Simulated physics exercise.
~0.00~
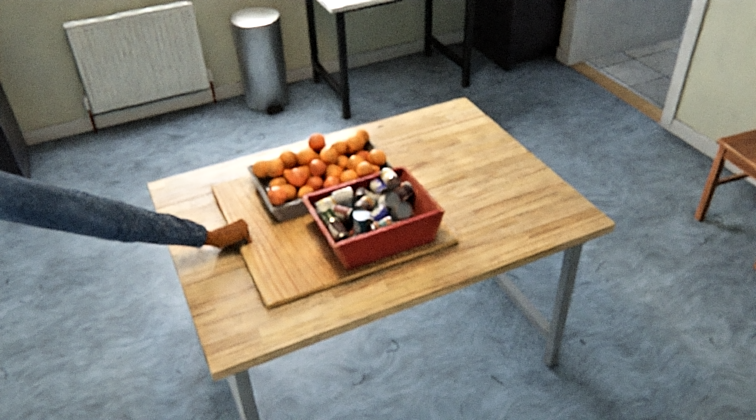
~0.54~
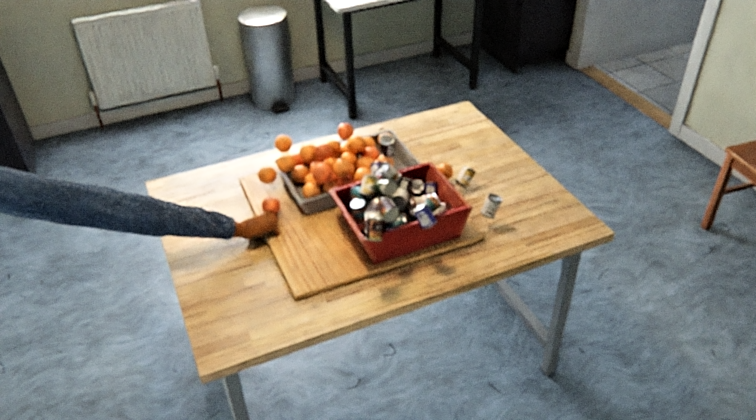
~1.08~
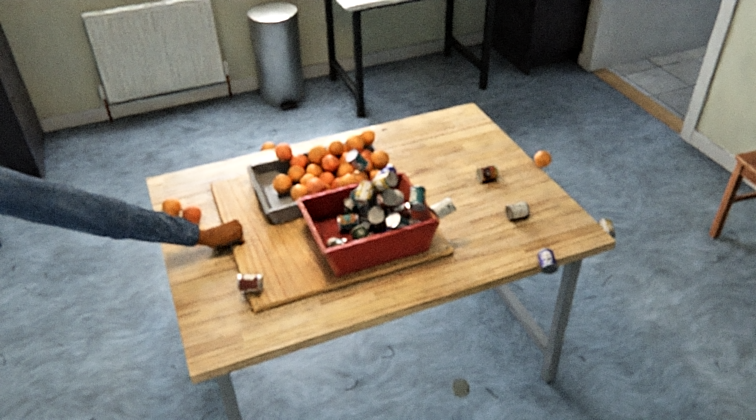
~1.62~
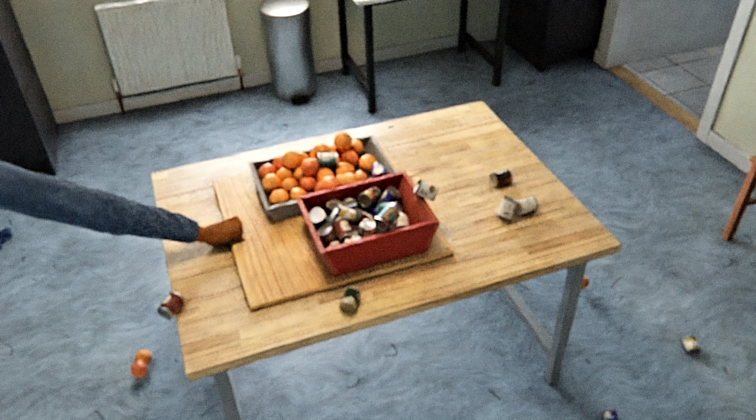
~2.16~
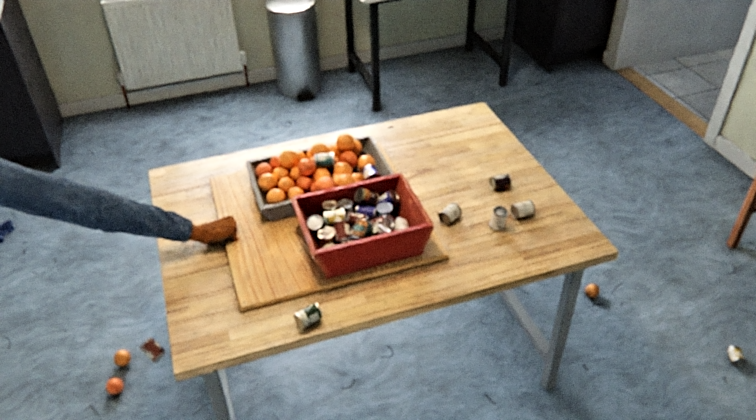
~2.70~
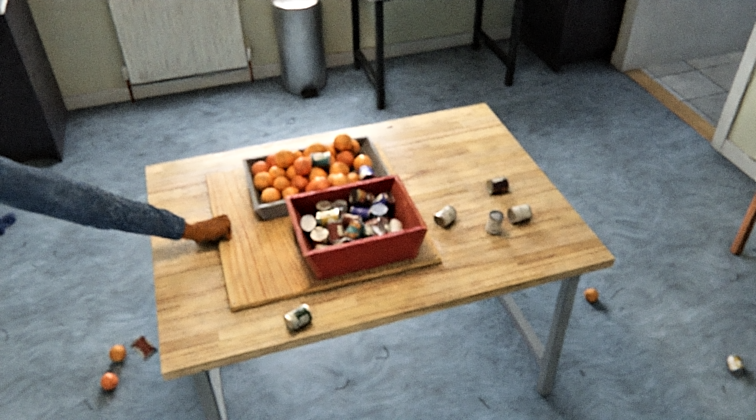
A gloved hand briskly shook a board from side to side on a wooden table, sending oranges and small tins flying from its grey and red crates, until the board stopped with both crates still well filled and spilled goods lying on the table and floor.
